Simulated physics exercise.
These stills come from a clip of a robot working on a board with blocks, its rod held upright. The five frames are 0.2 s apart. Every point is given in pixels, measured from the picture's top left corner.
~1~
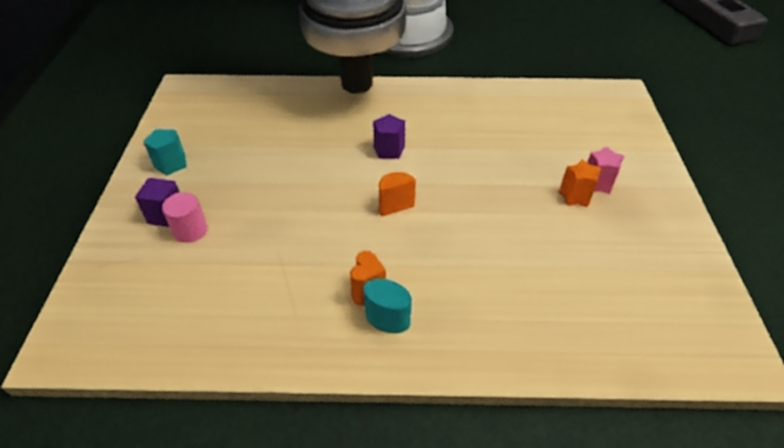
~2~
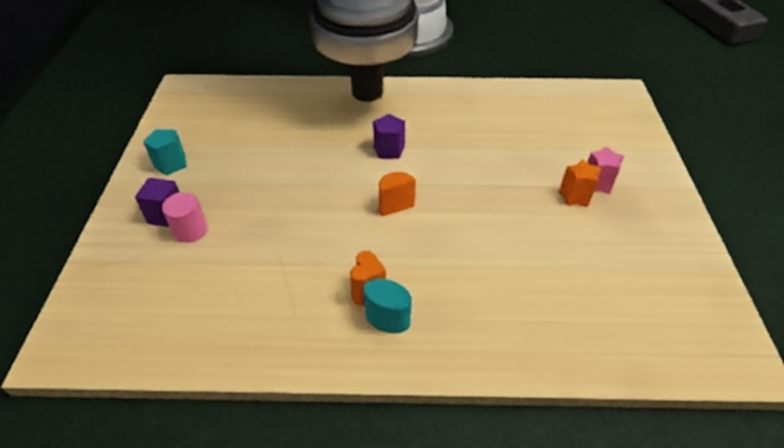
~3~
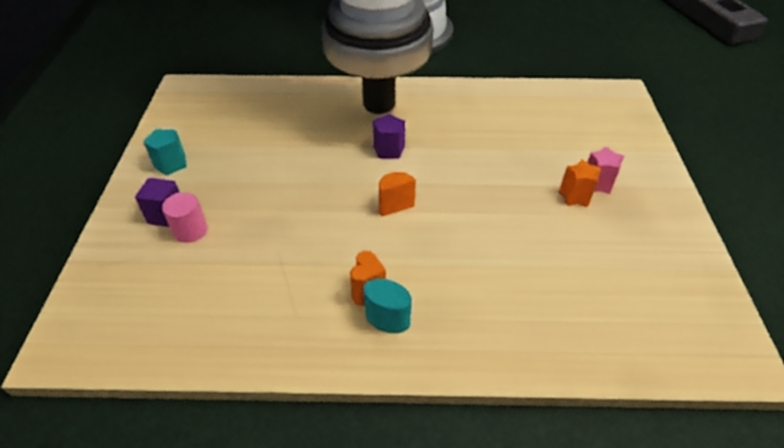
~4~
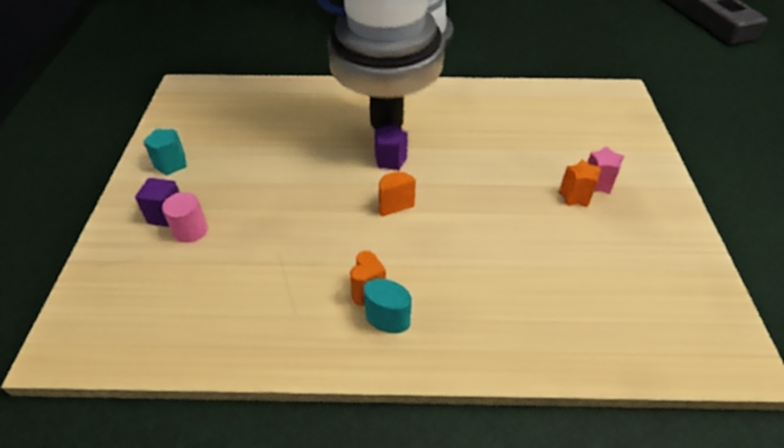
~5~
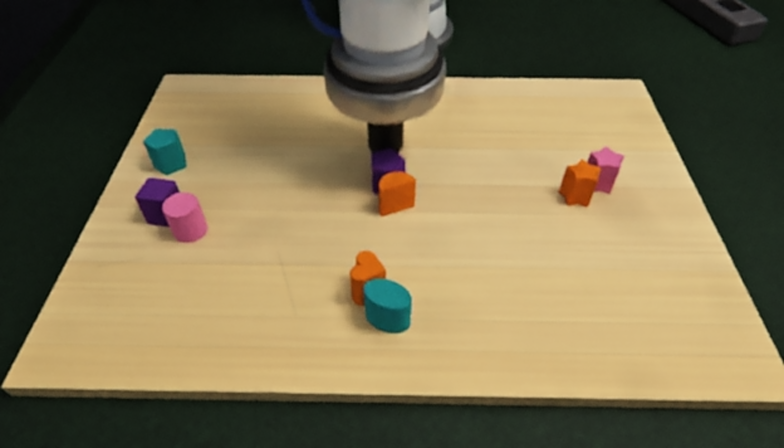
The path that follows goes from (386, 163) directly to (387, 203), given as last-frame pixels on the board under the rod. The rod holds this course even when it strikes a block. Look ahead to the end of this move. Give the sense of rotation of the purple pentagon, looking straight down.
Clockwise, looking down.
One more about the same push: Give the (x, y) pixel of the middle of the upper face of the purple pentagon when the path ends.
Roughly at (381, 202).
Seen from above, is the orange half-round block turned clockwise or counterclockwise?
It twists against the clock when seen from above.
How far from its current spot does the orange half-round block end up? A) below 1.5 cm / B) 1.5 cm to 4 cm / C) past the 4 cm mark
C - past the 4 cm mark.
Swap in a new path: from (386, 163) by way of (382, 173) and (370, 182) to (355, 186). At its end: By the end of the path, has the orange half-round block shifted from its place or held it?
Moved off its spot.
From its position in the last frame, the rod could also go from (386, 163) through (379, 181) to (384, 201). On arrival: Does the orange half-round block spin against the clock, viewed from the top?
The answer is yes.
What follows on the original path. Halfway along, rod at (386, 166); purple pentagon at (383, 180), turned 20° clockwise; orange half-round block at (397, 199), turned 45° anticlockwise.
At the end, rod at (386, 187); purple pentagon at (381, 202), turned 25° clockwise; orange half-round block at (400, 222), turned 65° anticlockwise.
